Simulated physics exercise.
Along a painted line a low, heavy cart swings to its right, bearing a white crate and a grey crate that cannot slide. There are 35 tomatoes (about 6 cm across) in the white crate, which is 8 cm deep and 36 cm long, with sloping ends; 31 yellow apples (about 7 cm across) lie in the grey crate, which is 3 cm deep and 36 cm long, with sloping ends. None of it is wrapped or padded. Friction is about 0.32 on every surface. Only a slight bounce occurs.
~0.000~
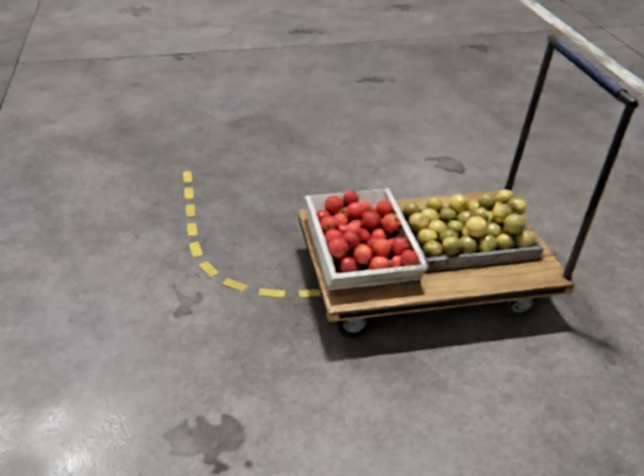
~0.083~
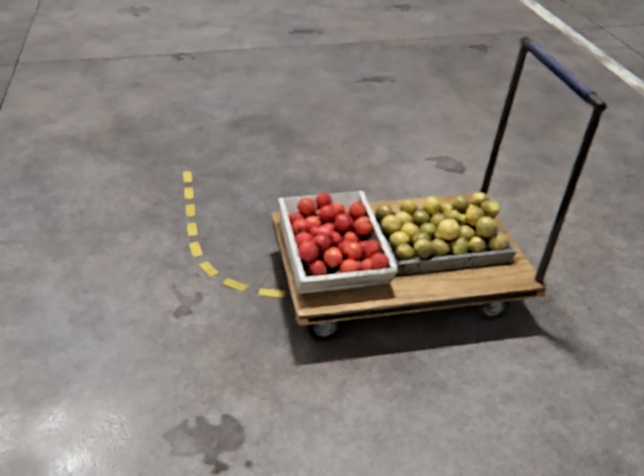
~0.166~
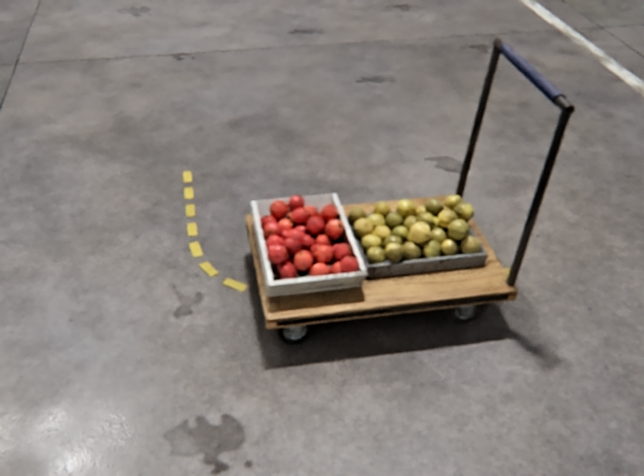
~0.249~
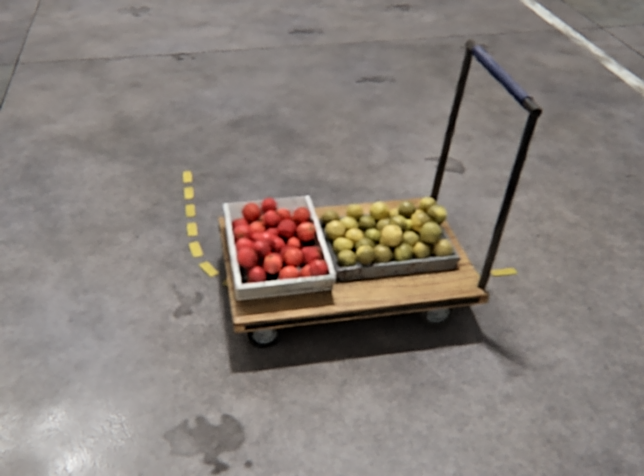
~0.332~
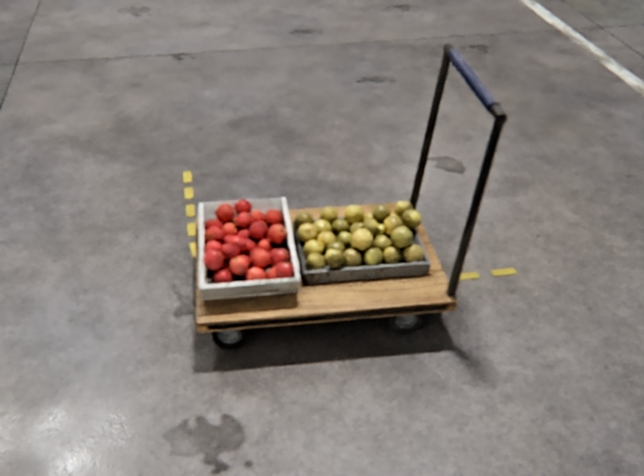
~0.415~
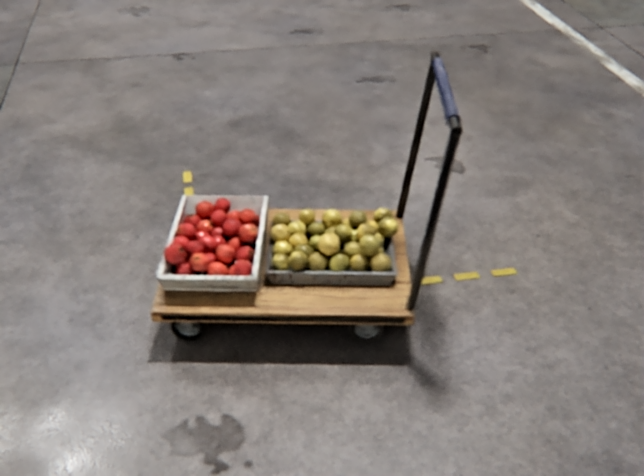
A wooden platform cart carrying crates of red tomatoes and yellow-green apples rolling left along a dashed yellow line, then starting to turn.
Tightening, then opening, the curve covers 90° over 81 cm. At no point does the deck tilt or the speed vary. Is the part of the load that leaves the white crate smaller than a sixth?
Most likely not even a sixth spills out.
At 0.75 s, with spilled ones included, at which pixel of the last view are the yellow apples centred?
At about (216, 240).
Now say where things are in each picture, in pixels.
In the first picture (each is followed by its nearest rim corner in this view), white crate, (334, 274); grey crate (its farthest corner), (507, 201); 0° round, 0 cm rolled; none out.
In the second picture, white crate, (302, 278); grey crate, (482, 204); 0° round, 10 cm rolled.
In the third picture, white crate, (271, 281); grey crate, (456, 206); 0° round, 19 cm rolled.
In the fourth picture, white crate, (239, 285); grey crate, (430, 209); 0° round, 29 cm rolled.
In the fifth picture, white crate, (202, 285); grey crate, (407, 214); 3° round, 39 cm rolled.
In the sixth picture, white crate, (160, 275); grey crate, (388, 222); 12° round, 48 cm rolled; none out.
After 0.61 s, white crate 35 in, 0 out and grey crate 30 in, 1 out.
After 0.75 s, white crate 34 in, 1 out and grey crate 29 in, 2 out.
After 0.96 s, white crate 34 in, 1 out and grey crate 29 in, 2 out.
Final count (at 1.41 s), white crate 34 in, 1 out and grey crate 28 in, 3 out. Asked share, 1 of 35, 3 per cent.
